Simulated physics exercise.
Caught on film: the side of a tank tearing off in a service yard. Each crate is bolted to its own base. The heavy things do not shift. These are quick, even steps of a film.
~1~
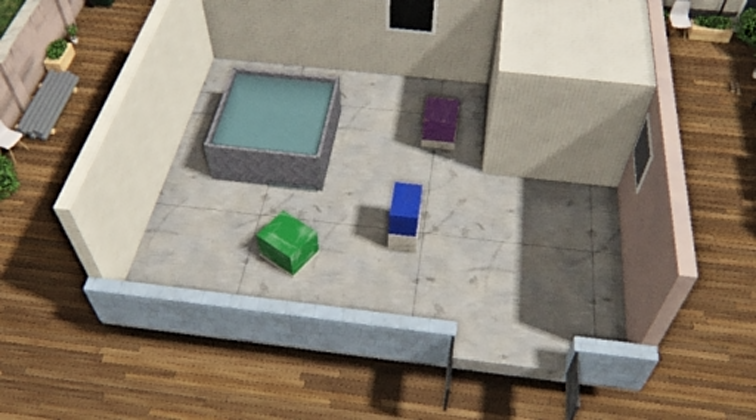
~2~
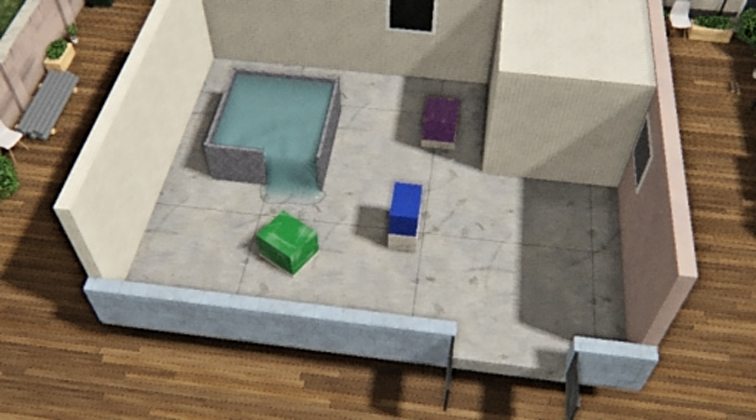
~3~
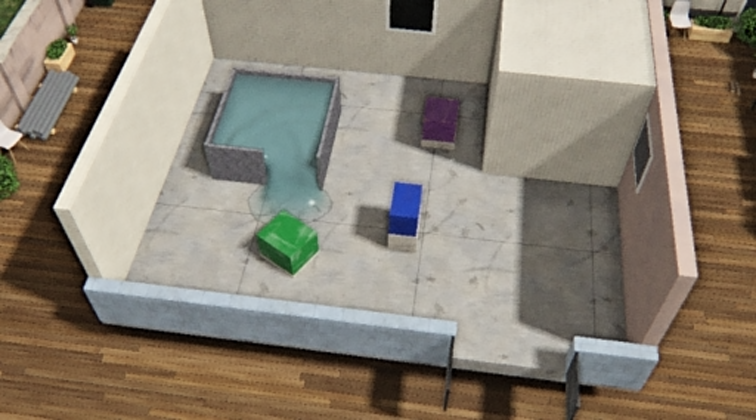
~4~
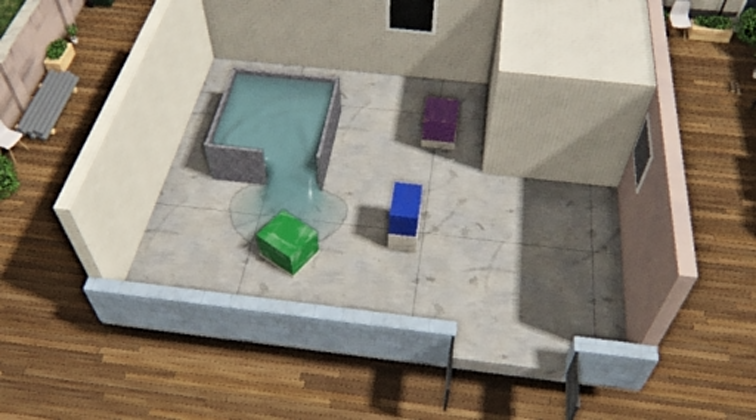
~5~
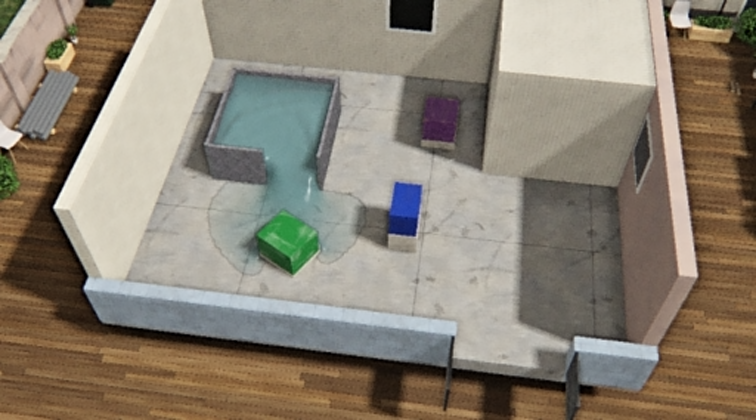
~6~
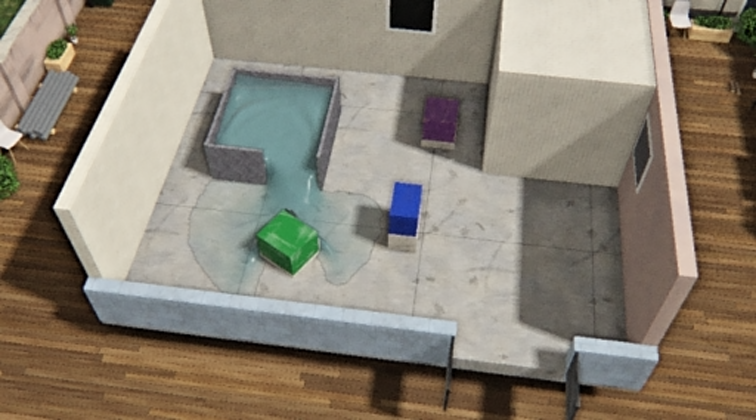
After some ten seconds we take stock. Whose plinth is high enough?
In the end: The purple crate escapes dry; the blue crate escapes dry; the green crate is wetted.
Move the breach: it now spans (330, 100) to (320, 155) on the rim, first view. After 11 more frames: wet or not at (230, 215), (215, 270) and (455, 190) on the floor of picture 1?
In turn: Free of water, dry, under water.
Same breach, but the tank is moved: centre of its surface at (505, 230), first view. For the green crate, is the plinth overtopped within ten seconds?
One by one: Green is spared.
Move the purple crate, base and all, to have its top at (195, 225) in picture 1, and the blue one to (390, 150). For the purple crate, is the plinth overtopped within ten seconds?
The purple one gets wet.
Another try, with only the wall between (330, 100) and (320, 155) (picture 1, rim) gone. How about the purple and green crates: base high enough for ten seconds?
My reading: Purple ends up wet, green takes water.
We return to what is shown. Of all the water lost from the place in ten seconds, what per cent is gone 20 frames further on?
Near 35 in a hundred.
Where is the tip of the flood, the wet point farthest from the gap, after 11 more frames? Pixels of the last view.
Close to (570, 358).
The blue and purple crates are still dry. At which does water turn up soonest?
First comes the crate marked blue.
A moment on, water covers 25 % of the floor; the purple crate not reached, the blue crate water round its plinth, the green crate water round its plinth.
Next, water covers 40 % of the floor; the purple crate not reached, the blue crate water round its plinth, the green crate water round its plinth.
Then, water covers 60 % of the floor; the purple crate water round its plinth, the blue crate water round its plinth, the green crate water round its plinth.
Later, water covers 80 % of the floor; the purple crate water round its plinth, the blue crate water round its plinth, the green crate water round its plinth.
In the end, water covers 100 % of the floor; the purple crate stayed above the water, the blue crate stayed above the water, the green crate was topped.
